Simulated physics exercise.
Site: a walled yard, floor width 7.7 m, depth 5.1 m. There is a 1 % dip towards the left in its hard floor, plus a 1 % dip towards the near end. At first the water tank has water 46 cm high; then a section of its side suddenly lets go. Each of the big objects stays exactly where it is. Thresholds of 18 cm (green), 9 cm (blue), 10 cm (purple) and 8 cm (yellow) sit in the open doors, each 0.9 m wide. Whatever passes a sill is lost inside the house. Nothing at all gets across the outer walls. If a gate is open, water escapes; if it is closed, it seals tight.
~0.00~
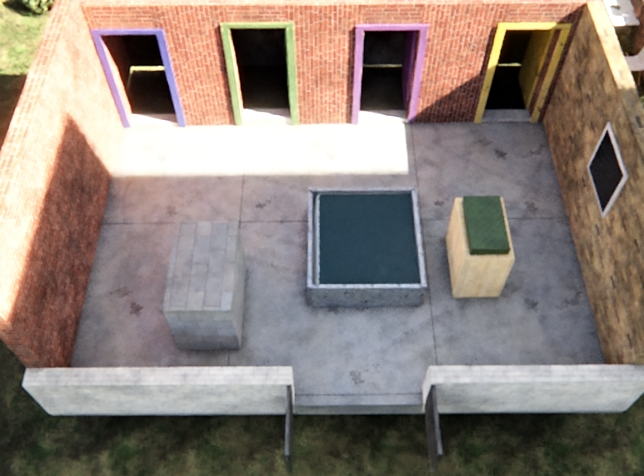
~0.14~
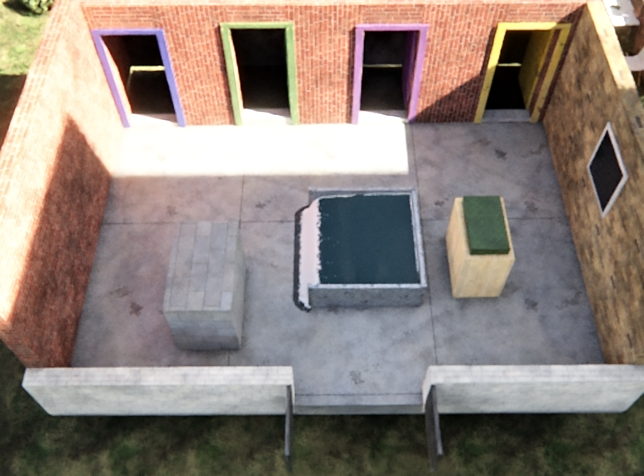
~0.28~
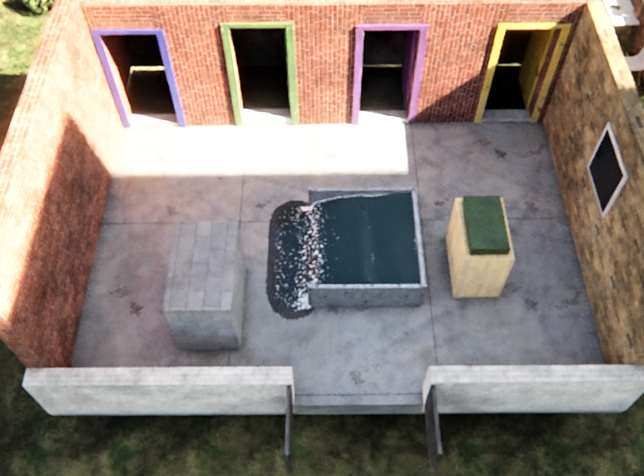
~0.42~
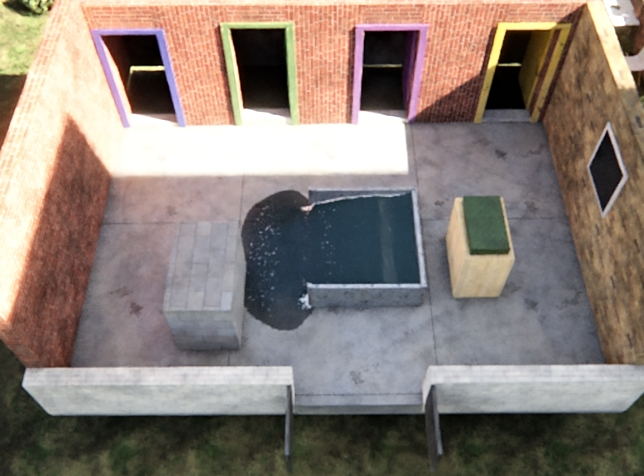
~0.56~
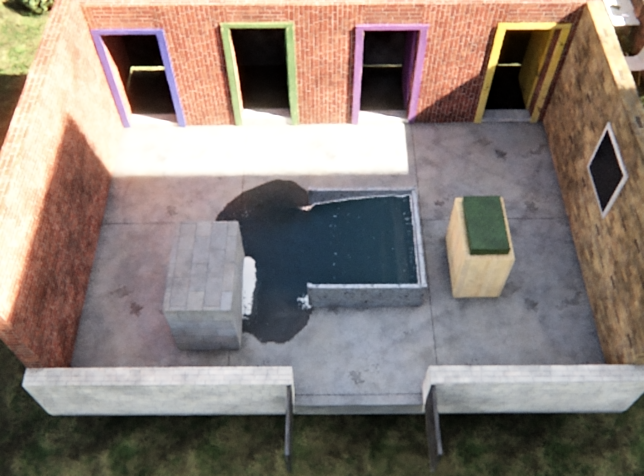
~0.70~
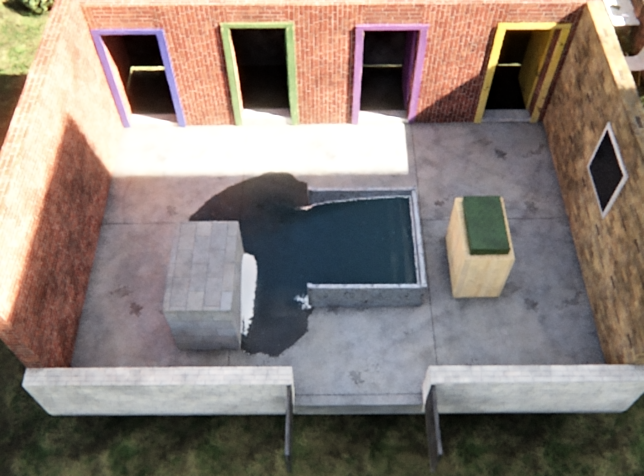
A walled yard with a grey concrete floor and brick walls is seen from high above its low near wall by a still camera. Four open doorways framed in blue, green, purple and yellow line the back, with a grey block, a central water tank and a green-topped pale box before them. Dark water pours from the tank's left side, foams, spreads across the floor and runs against the block.
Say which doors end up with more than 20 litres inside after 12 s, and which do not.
Green door not more than 20 litres inside, blue door more than 20 litres inside, purple door not more than 20 litres inside, yellow door not more than 20 litres inside.
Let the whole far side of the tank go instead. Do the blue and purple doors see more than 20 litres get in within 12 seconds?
The blue door comes out less than that and the purple door more than that.
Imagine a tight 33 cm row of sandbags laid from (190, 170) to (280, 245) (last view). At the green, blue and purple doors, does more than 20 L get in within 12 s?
With that change: Green stays within, blue stays within, purple stays within.
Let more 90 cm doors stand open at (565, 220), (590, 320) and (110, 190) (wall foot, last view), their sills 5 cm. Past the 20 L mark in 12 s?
Taking them in order, the first gets too little, the second too little and the third enough.
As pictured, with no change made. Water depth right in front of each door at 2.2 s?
Door by door in cm, green shows 0, blue shows 0, purple shows 0, yellow shows 0.
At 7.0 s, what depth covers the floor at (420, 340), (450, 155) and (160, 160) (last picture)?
1, 0, 5 cm.
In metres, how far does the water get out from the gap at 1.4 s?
I'd say around 3.6 m from the gap.
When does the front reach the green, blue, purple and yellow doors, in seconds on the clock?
Green 4.5 s, blue 2.4 s, purple 6.5 s, yellow not in the 12 s.
After 1.4 s water covers 25 % of the floor and is deepest (32 cm) near (251, 279); green door not reached, blue door not reached, purple door not reached, yellow door not reached.
After 2.2 s water covers 35 % of the floor and is deepest (24 cm) near (257, 389); green door not reached, blue door not reached, purple door not reached, yellow door not reached.
After 3.5 s water covers 45 % of the floor and is deepest (20 cm) near (120, 143); green door not reached, blue door 17 cm at the sill, 21 L in, purple door not reached, yellow door not reached.
After 7.0 s water covers 60 % of the floor and is deepest (12 cm) near (69, 379); green door 3 cm at the sill, 0 L in, blue door 4 cm at the sill, 48 L in, purple door 1 cm at the sill, 0 L in, yellow door not reached.
After 12.0 s water covers 70 % of the floor and is deepest (8 cm) near (66, 391); green door 2 cm at the sill, 0 L in, blue door 5 cm at the sill, 48 L in, purple door 0 cm at the sill, 0 L in, yellow door not reached.
